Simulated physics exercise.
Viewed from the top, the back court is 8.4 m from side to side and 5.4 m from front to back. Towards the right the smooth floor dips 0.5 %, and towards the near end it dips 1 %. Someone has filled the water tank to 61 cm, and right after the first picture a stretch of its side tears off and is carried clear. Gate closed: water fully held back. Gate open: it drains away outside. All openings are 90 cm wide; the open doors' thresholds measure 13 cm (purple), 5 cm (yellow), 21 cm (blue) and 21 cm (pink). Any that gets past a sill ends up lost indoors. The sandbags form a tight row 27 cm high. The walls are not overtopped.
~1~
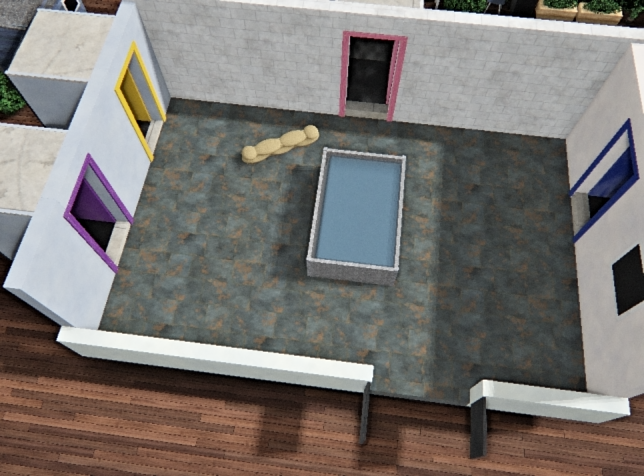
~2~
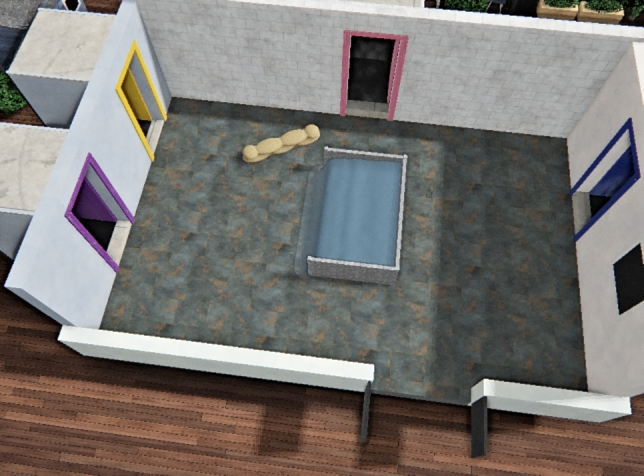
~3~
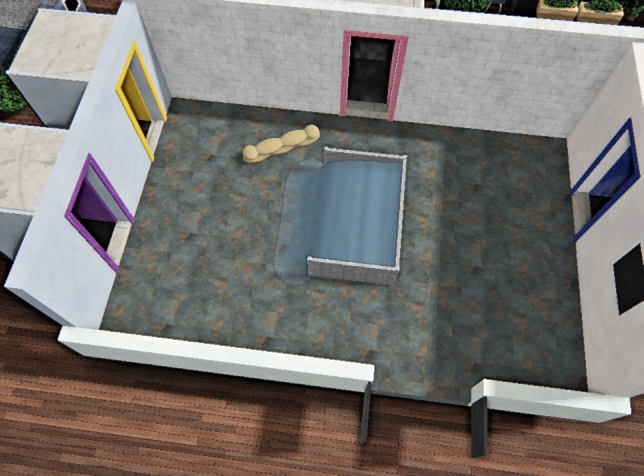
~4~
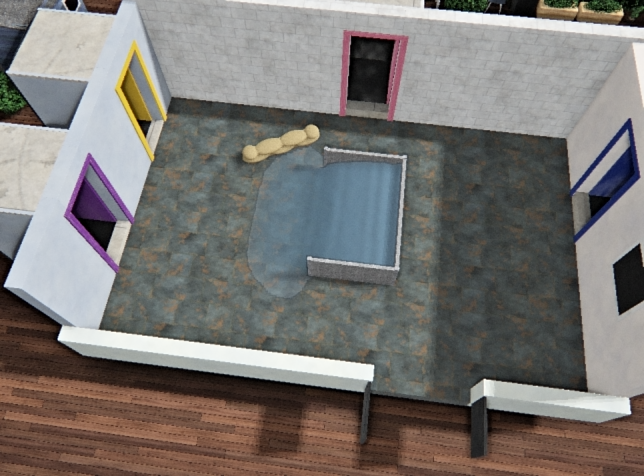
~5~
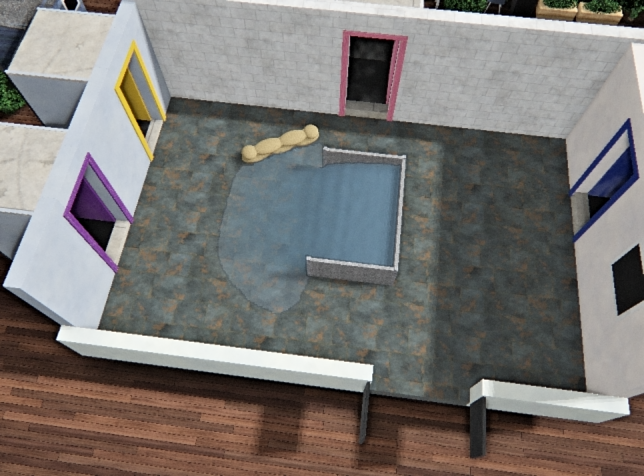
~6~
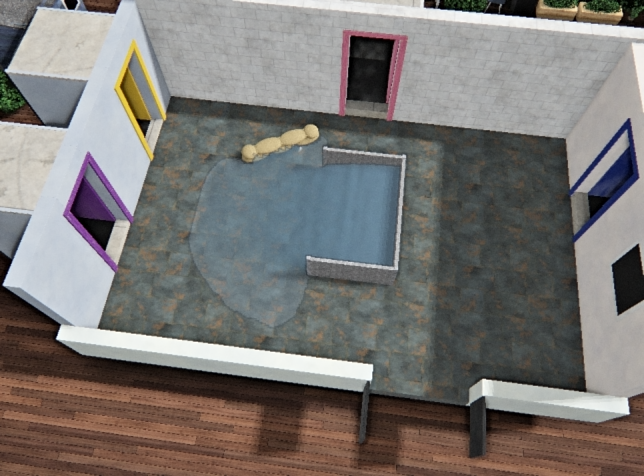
In a walled courtyard with a dark stone floor, a rectangular water tank stands full until its left side disappears, and water pours out leftward, spreading in a widening rounded sheet past the beige twisted object toward the purple-framed opening.
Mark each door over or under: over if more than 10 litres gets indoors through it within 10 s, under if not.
Purple door: Over, yellow door: Over, blue door: Under, pink door: Under.
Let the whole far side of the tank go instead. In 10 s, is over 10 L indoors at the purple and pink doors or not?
Against the limit, the purple door stays within it and the pink door exceeds it.
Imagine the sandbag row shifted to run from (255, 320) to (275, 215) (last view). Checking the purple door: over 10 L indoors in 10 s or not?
Against that limit the purple door lands on the low side.
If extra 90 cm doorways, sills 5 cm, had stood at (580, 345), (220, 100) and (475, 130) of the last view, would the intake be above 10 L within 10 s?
More, more, less.
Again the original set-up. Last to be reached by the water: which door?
It's the blue door that comes last.
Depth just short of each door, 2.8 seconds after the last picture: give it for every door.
Depths in cm: Purple 17, yellow 9, blue 0, pink 2.
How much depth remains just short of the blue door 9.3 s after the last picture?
It's some 6.0 centimetres deep.
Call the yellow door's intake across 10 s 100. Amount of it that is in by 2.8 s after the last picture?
That works out near 75%.
Then, 0.7 s after the last picture water covers 30 % of the floor and is deepest (32 cm) near (138, 203); purple door 21 cm at the sill, 3 L in, yellow door 5 cm at the sill, 0 L in, blue door not reached, pink door not reached.
Then, 1.5 s after the last picture water covers 35 % of the floor and is deepest (35 cm) near (95, 338); purple door 27 cm at the sill, 43 L in, yellow door 15 cm at the sill, 16 L in, blue door not reached, pink door not reached.
Then, 2.8 s after the last picture water covers 40 % of the floor and is deepest (28 cm) near (95, 338); purple door 17 cm at the sill, 90 L in, yellow door 9 cm at the sill, 49 L in, blue door not reached, pink door 2 cm at the sill, 0 L in.
Then, 5.3 s after the last picture water covers 65 % of the floor and is deepest (12 cm) near (95, 338); purple door 9 cm at the sill, 96 L in, yellow door 7 cm at the sill, 63 L in, blue door not reached, pink door 3 cm at the sill, 0 L in.
Then, 9.3 s after the last picture water covers 85 % of the floor and is deepest (10 cm) near (578, 402); purple door 4 cm at the sill, 96 L in, yellow door 3 cm at the sill, 66 L in, blue door 6 cm at the sill, 0 L in, pink door 2 cm at the sill, 0 L in.
